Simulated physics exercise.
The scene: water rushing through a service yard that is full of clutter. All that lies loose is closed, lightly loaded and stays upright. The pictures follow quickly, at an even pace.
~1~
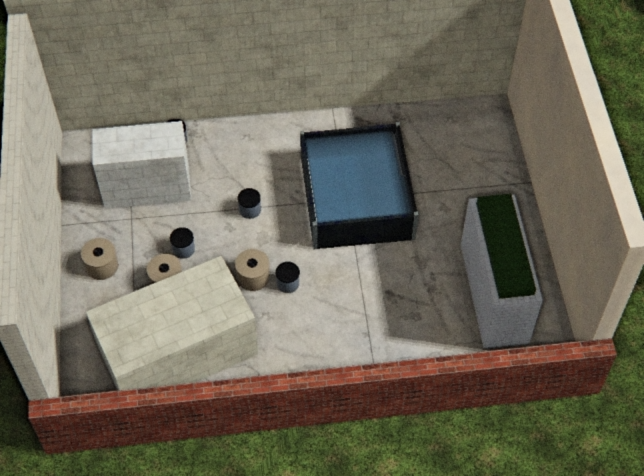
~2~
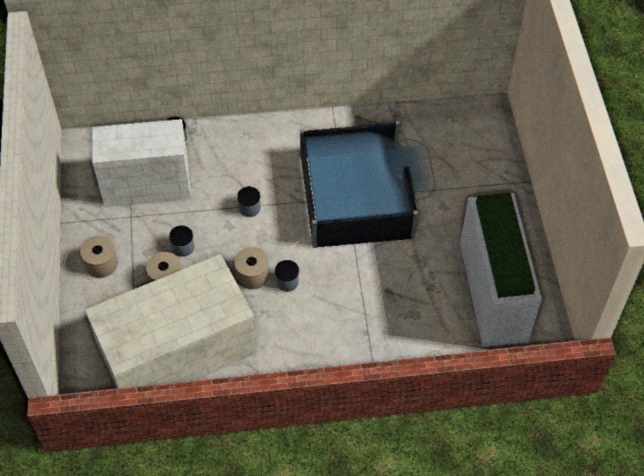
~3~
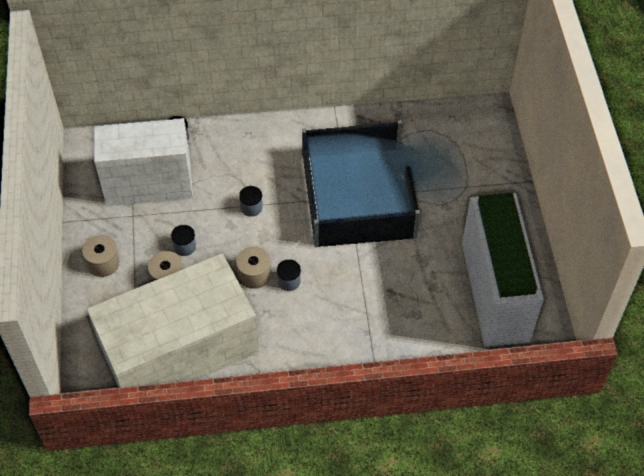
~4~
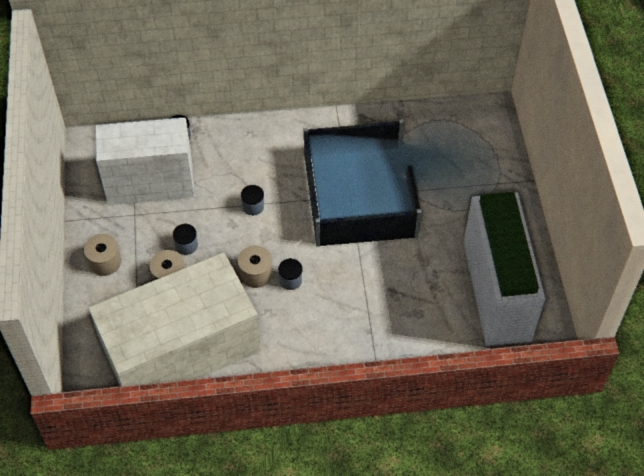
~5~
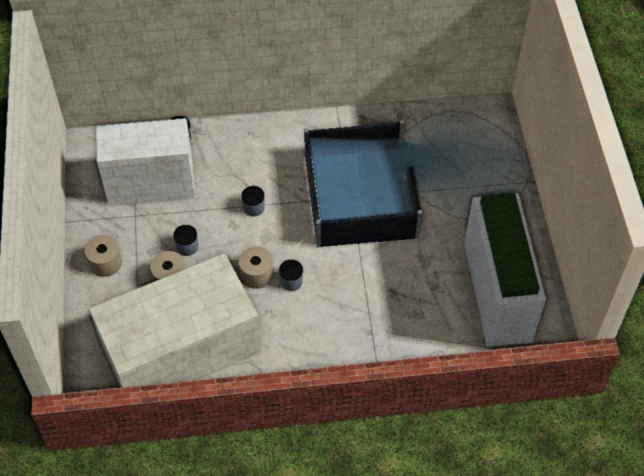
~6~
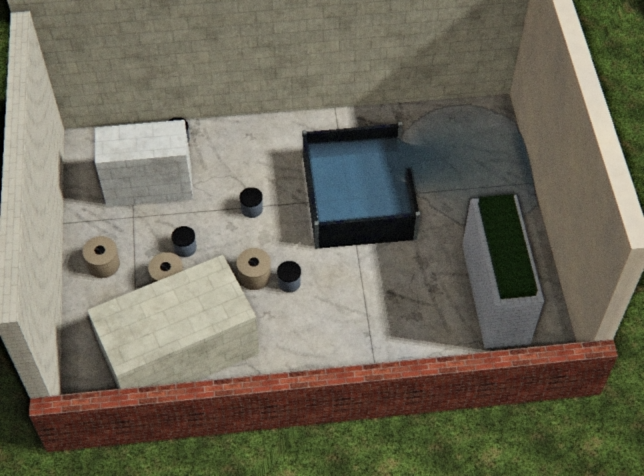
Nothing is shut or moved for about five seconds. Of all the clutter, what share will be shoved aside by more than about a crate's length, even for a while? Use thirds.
Share: Under a third.
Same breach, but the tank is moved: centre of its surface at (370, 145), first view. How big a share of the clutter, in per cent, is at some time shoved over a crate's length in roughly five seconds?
Roughly 0 per cent.
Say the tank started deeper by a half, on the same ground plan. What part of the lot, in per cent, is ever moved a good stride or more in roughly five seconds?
Near 10 in a hundred.
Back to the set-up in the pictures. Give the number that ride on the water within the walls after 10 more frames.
0 of them.
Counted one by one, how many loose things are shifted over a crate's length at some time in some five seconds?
That makes 0.
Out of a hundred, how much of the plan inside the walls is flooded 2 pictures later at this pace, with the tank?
I make it 20 per cent.
A moment on, 0 of 7 are well off their spots; 0 afloat.
Next, 0 of 7 are well off their spots; 0 afloat.
Later, 0 of 7 are well off their spots; 0 afloat.
In the end, 0 of 7 are well off their spots, and 0 have been at some point; 0 afloat.
